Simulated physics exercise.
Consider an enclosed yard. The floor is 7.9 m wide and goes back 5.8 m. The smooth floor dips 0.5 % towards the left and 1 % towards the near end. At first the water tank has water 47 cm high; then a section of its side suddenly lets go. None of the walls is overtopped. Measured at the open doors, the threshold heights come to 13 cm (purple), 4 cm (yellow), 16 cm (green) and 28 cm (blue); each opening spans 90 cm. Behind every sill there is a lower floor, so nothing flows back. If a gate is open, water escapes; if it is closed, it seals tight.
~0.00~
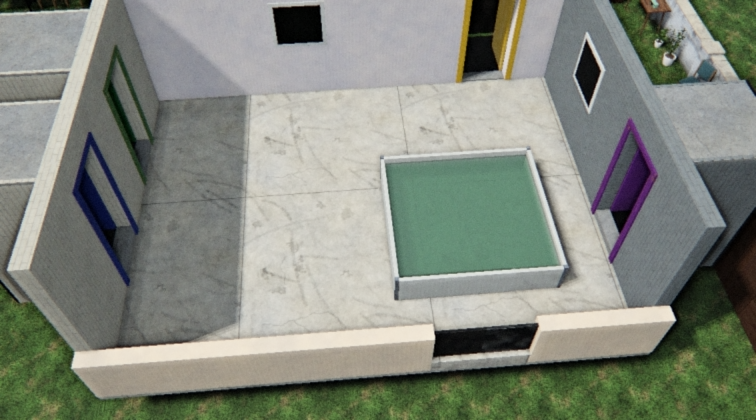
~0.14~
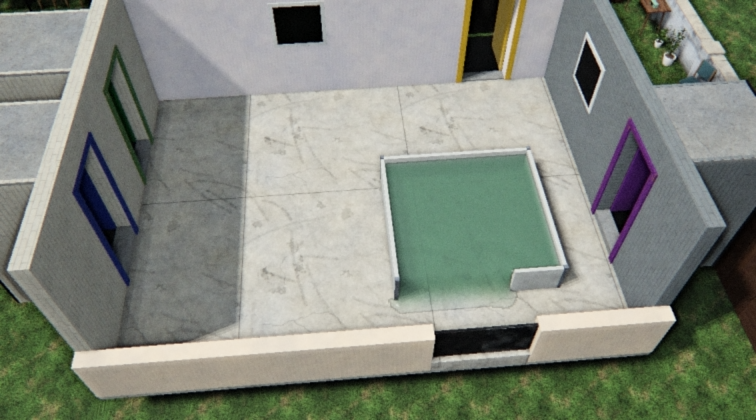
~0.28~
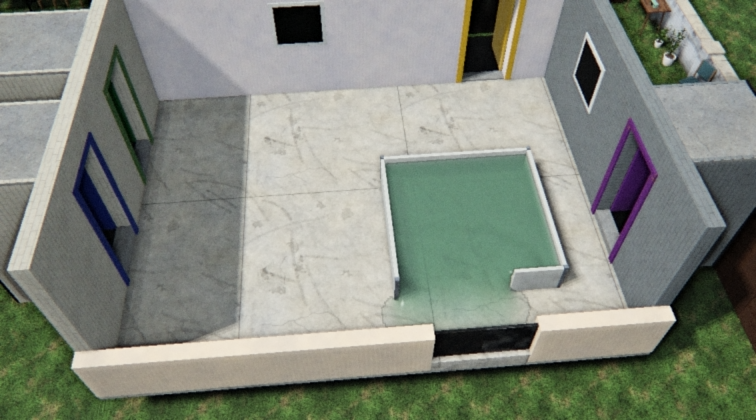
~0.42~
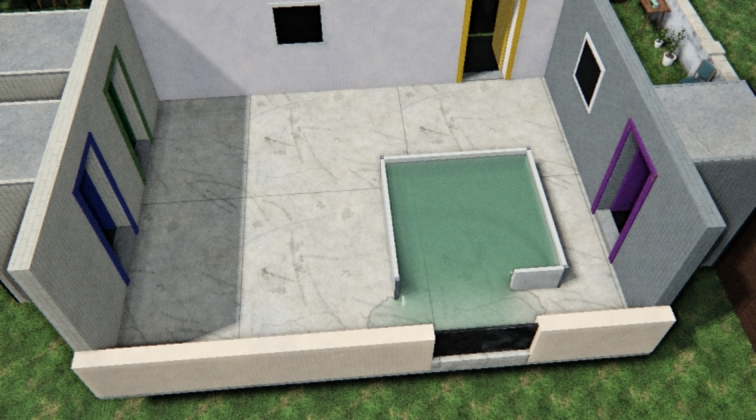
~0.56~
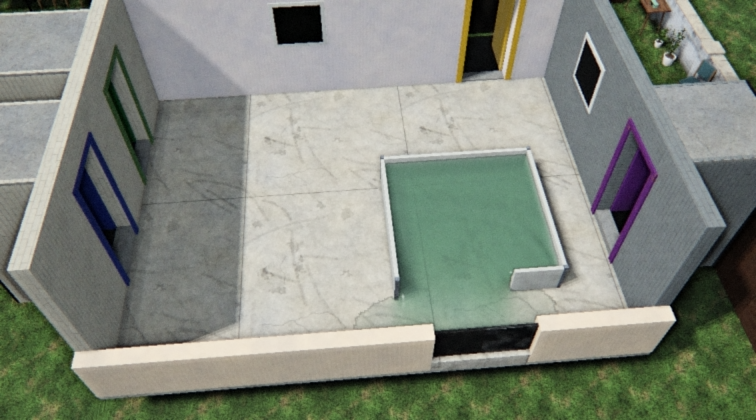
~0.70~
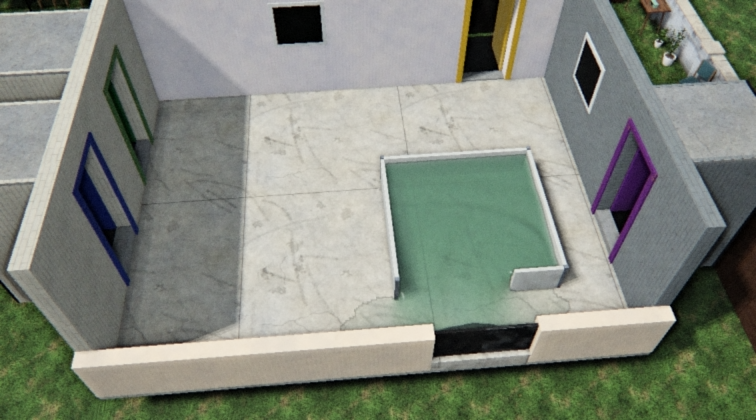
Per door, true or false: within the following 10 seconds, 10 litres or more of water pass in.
Purple door: False. Yellow door: True. Green door: False. Blue door: False.
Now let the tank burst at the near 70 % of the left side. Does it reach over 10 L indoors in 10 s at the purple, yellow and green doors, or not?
Purple: Within the limit; yellow: Within the limit; green: Within the limit.
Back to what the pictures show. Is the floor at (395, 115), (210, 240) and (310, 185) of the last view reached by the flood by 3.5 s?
Listed in turn: Spared so far / swamped / spared so far.
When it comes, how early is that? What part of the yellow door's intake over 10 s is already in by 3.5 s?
About 0 per cent.
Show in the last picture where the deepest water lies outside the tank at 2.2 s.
Pixel (439, 336), about.
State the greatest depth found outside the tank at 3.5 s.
Max depth: About 30 centimetres.
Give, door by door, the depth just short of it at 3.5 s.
In cm: Purple 11, yellow 0, green 0, blue 17.
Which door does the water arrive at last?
I'd say the yellow one.
After 1.4 s water covers 10 % of the floor and is deepest (43 cm) near (462, 334); purple door not reached, yellow door not reached, green door not reached, blue door not reached.
After 2.2 s water covers 25 % of the floor and is deepest (38 cm) near (439, 336); purple door 8 cm at the sill, 0 L in, yellow door not reached, green door not reached, blue door not reached.
After 3.5 s water covers 45 % of the floor and is deepest (30 cm) near (627, 331); purple door 11 cm at the sill, 0 L in, yellow door not reached, green door not reached, blue door 17 cm at the sill, 0 L in.
After 6.0 s water covers 65 % of the floor and is deepest (18 cm) near (453, 346); purple door 8 cm at the sill, 0 L in, yellow door 10 cm at the sill, 19 L in, green door 6 cm at the sill, 0 L in, blue door 10 cm at the sill, 0 L in.
After 10.0 s water covers 95 % of the floor and is deepest (13 cm) near (113, 374); purple door 8 cm at the sill, 0 L in, yellow door 7 cm at the sill, 64 L in, green door 8 cm at the sill, 0 L in, blue door 9 cm at the sill, 0 L in.
